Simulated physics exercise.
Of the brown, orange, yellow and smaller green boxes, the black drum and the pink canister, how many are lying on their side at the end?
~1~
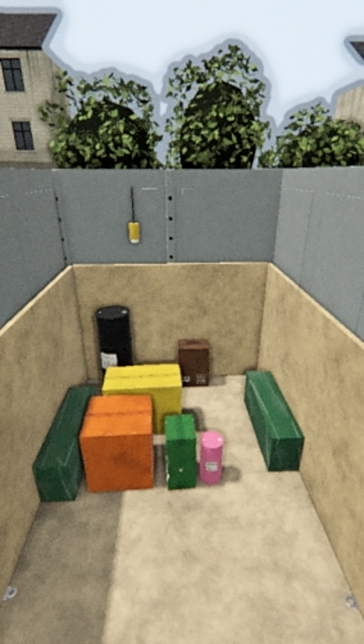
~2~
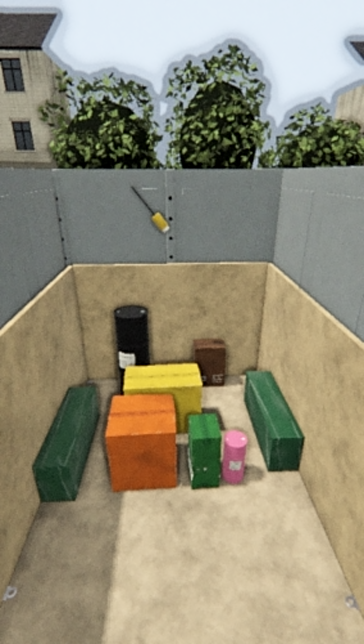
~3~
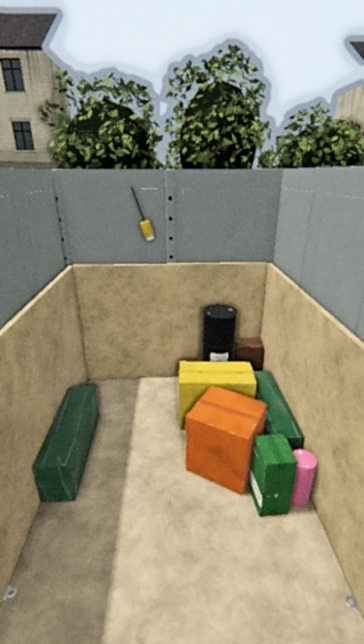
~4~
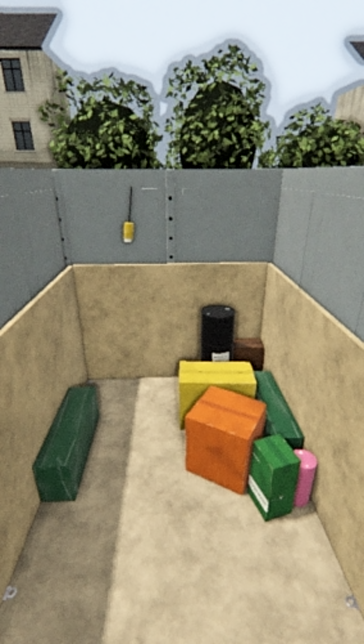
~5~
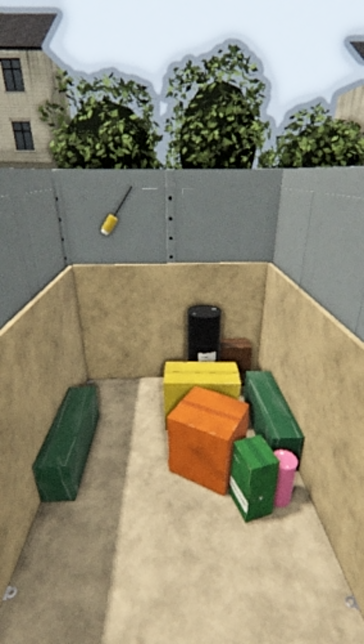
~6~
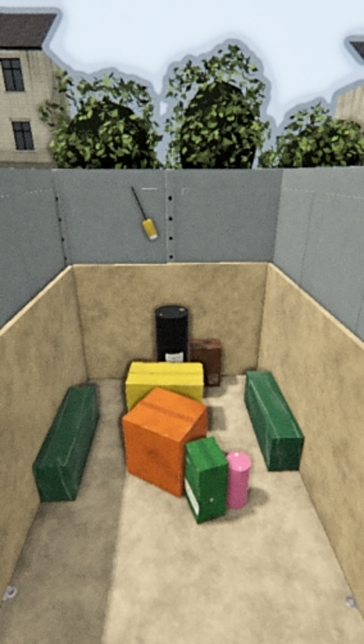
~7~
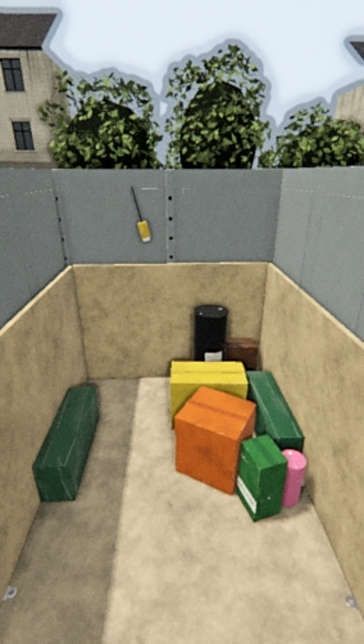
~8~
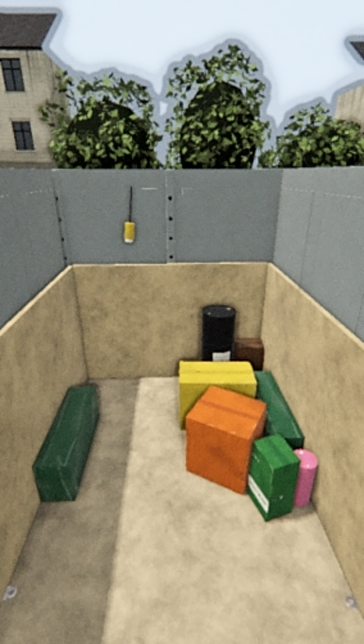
None of them are lying on their side. All of them slide across the floor but are still upright at the end.
